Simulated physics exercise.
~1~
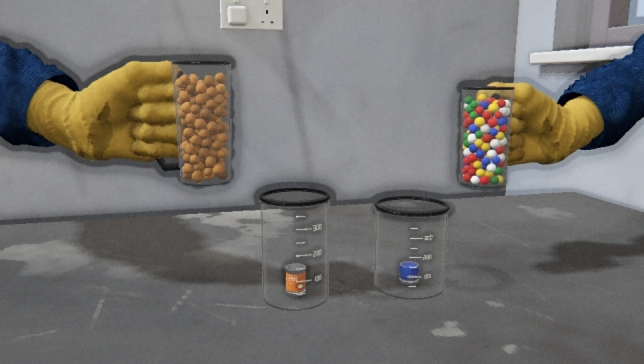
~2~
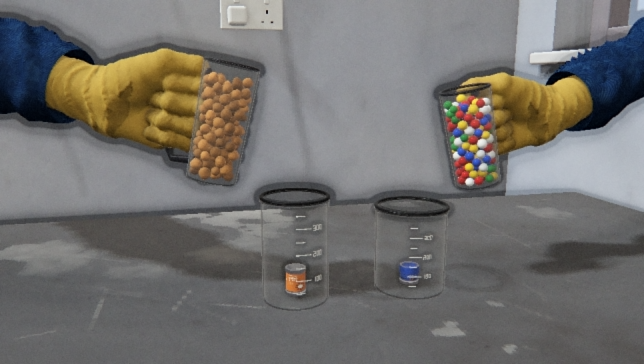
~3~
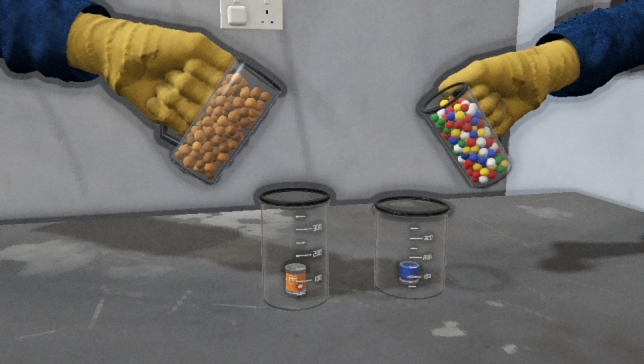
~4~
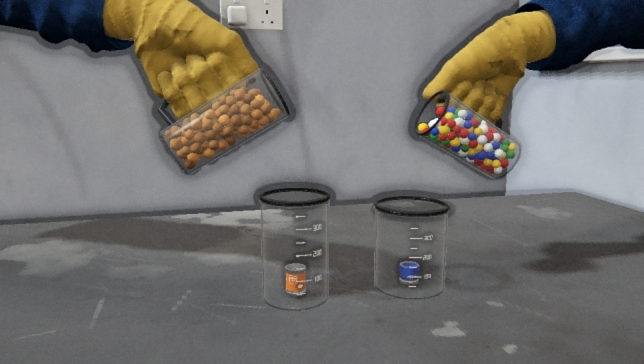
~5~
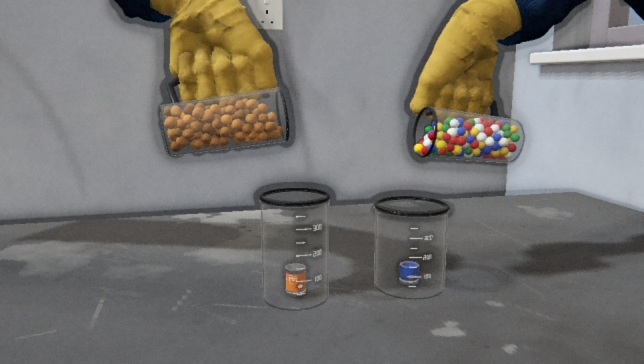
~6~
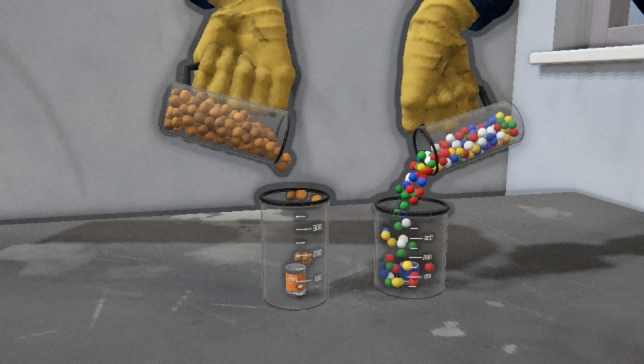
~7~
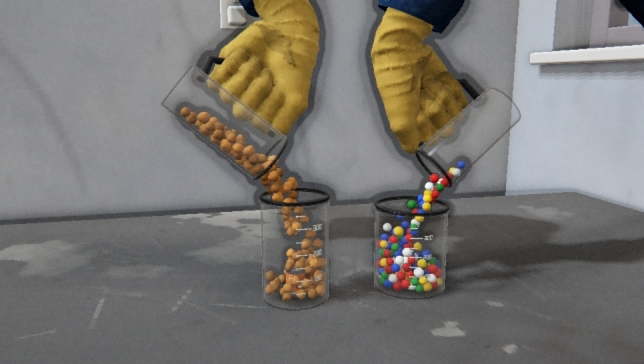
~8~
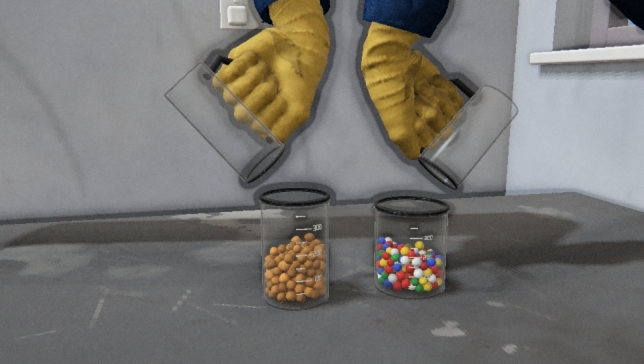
At the start, two yellow-gloved hands hold clear cups above a dark tabletop, the left one full of orange-brown balls and the right one full of multicoloured beads. Below them stand two clear beakers, with a small orange object in the left and a small blue one in the right. The hands tilt the cups inward until they lie on their sides. The beads begin streaming into the right beaker while only a few brown balls drop into the left. Both cups tip further and empty completely, leaving the two small objects buried from view beneath the settled heaps.
